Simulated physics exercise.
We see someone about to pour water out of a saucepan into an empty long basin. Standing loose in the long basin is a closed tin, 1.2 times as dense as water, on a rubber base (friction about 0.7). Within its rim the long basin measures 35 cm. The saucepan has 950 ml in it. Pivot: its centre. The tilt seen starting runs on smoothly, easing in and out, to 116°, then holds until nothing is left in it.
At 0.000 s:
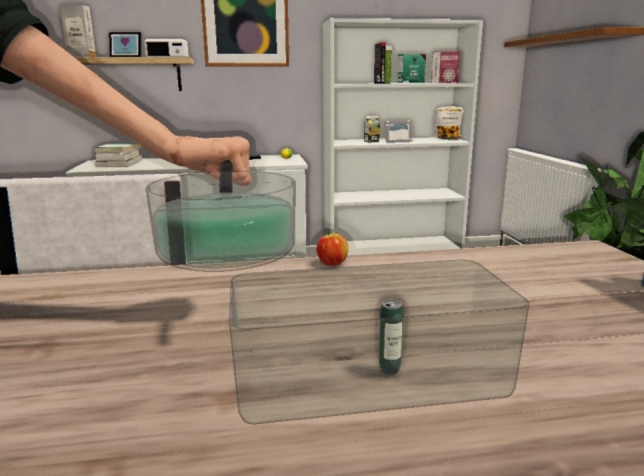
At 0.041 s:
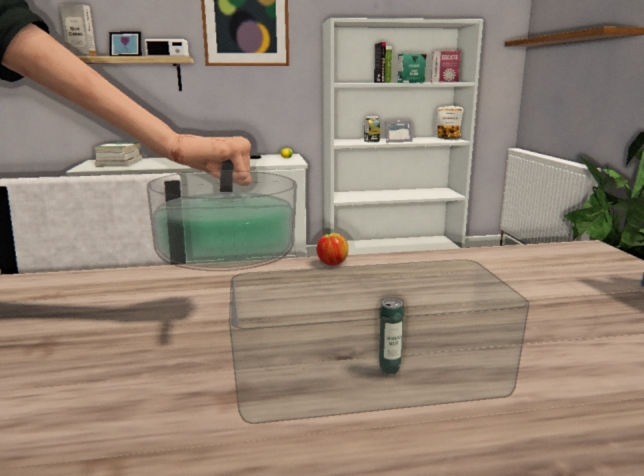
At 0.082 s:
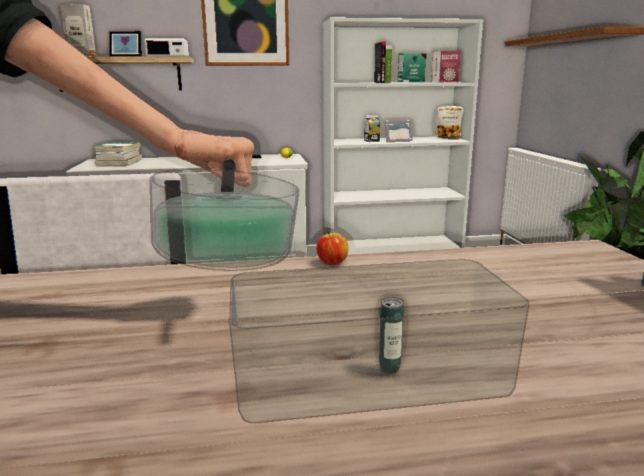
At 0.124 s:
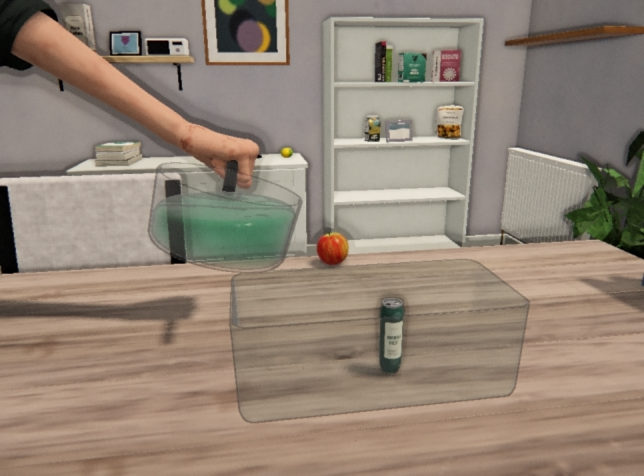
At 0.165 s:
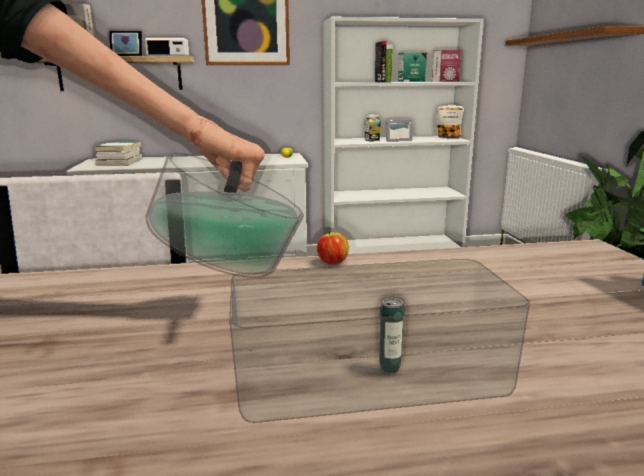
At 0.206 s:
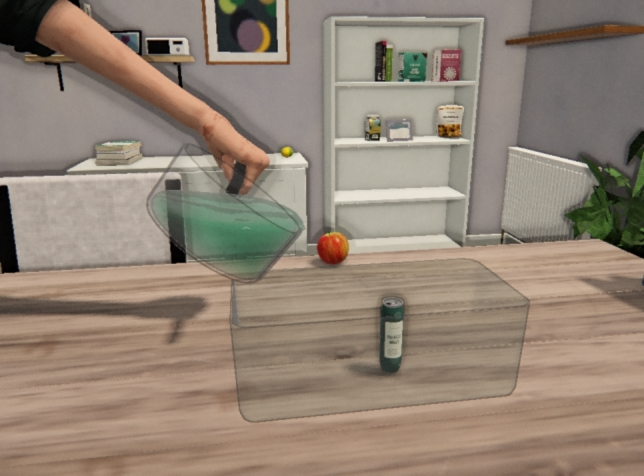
Above a wooden table, a hand steadily tilts a clear pan of green liquid rightward.
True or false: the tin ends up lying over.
False.
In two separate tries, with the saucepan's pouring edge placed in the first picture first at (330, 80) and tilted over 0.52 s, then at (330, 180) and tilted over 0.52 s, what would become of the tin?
Trial 1 - tin tips; trial 2 - tin tips.
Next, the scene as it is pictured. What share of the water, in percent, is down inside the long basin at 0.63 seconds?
I'd say roughly 94 in a hundred of it.
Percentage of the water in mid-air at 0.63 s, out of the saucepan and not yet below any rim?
Near 4 percent.
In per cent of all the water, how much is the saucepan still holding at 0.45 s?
Fraction remaining: Approx. 14 per cent.
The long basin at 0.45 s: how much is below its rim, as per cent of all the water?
Around 64 percent.
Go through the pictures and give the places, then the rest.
In the first picture, it leans 0°; its right rim is at (294, 183); the water meets the walls at (155, 210) and (291, 203); the long basin's rim runs from (231, 301) to (500, 282); the tin's top is at (392, 307).
In the second picture, it leans 2°; its right rim is at (295, 184); the water meets the walls at (155, 208) and (291, 204).
In the third picture, it leans 7°; its right rim is at (298, 190); the water meets the walls at (155, 206) and (293, 205).
In the fourth picture, it leans 16°; its right rim is at (300, 201); the water meets the walls at (154, 205) and (295, 207).
In the fifth picture, it leans 27°; its right rim is at (301, 215); the water meets the walls at (154, 201) and (298, 210).
In the sixth picture, it leans 39°; its right rim is at (299, 230); the water meets the walls at (152, 196) and (292, 217); 2 per cent is over the edge.
After 0.45 s the tilt is 111° and 15 per cent is still to pour; the tin stands where it began.
After 0.63 s the tilt is 116° and 2 per cent is still to pour; the tin stands where it began.
After 0.82 s the tilt is 116° and 0 per cent is still to pour; the tin stands where it began.
After 1.02 s the tilt is 116° and 0 per cent is still to pour; the tin stands where it began.
In the end the tin stands where it began.
